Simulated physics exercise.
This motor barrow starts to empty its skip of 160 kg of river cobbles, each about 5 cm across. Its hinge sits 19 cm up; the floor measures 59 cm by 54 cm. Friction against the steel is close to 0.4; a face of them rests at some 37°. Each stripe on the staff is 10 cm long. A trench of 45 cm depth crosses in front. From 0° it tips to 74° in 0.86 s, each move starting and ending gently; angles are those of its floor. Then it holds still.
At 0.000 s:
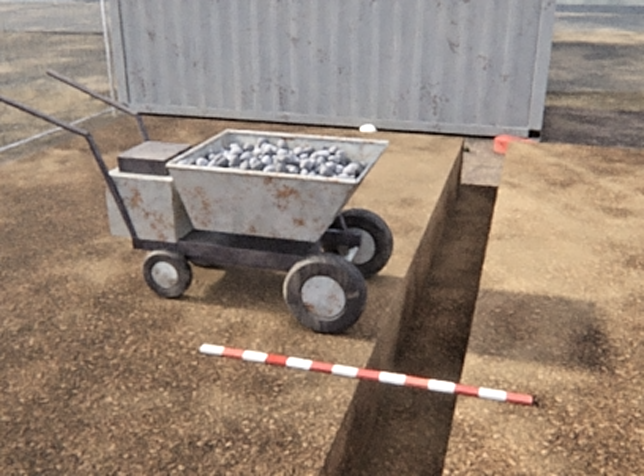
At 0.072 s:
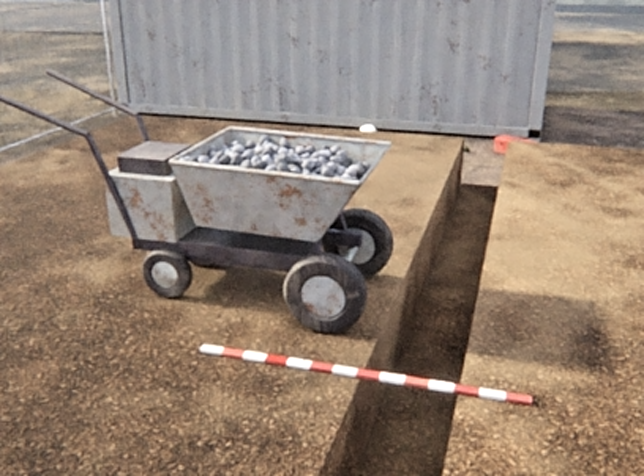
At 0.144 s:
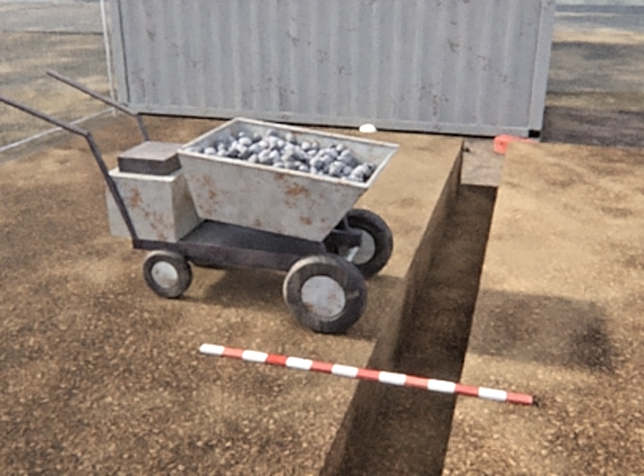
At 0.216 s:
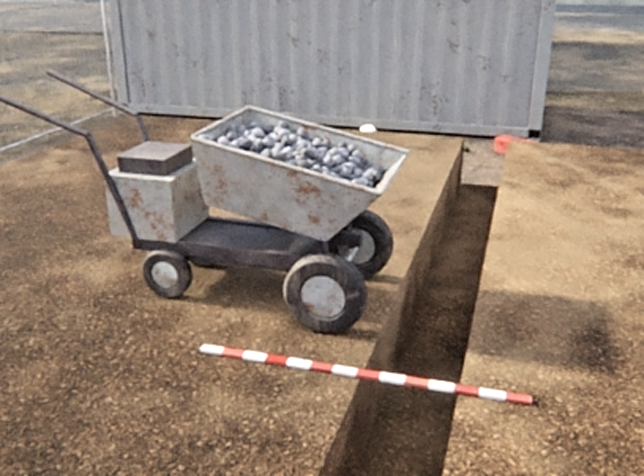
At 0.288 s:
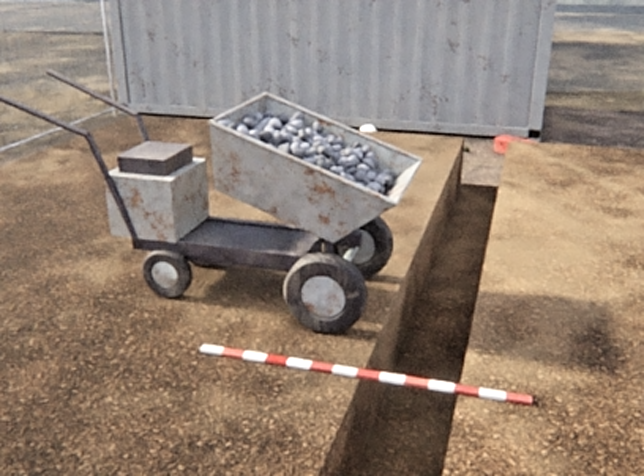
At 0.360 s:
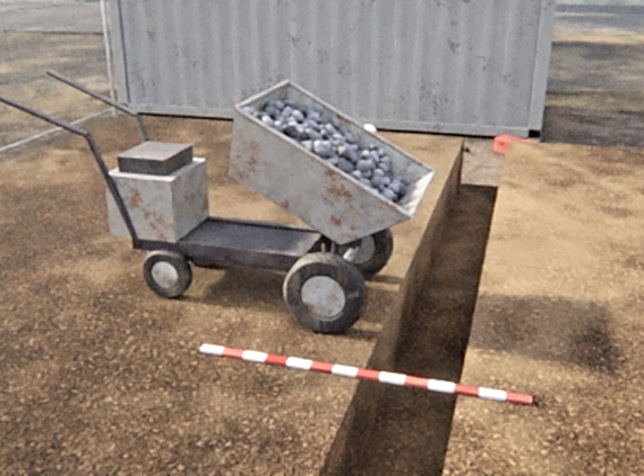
A rusty grey motor barrow heaped with grey stones stands left of centre on brown gravelly ground, seen from slightly above and to the side. A dark, narrow trench runs past its right, with a red-and-white striped staff lying across it in front and a pale corrugated container behind. The skip tilts gently, then more steeply, its left end rising as the wheels and camera stay still.
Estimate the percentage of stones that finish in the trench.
Some 29 per cent of it.
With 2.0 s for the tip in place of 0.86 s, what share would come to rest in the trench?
Then about 40 per cent.
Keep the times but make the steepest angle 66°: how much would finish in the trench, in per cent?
In that case some 25 per cent.
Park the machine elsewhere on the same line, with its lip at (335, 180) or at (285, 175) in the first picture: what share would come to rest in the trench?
Near 45 per cent from the first place, 90 from the second.
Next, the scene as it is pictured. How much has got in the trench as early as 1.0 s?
About 0 per cent by then.
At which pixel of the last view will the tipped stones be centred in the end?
Around (521, 322).
After 0.6 s the floor is at 62°; 100 % in the skip; the foremost stones are at (446, 251).
After 1.0 s the floor is at 74°; 62 % in the skip, 1 % in the trench, 37 % past the trench; the foremost stones are at (562, 330).
After 1.3 s the floor is at 74°; 24 % in the skip, 5 % in the trench, 71 % past the trench; the foremost stones are past the picture's edge.
After 3.3 s the floor is at 74°; 0 % in the skip, 29 % in the trench, 71 % past the trench; the foremost stones are past the picture's edge.
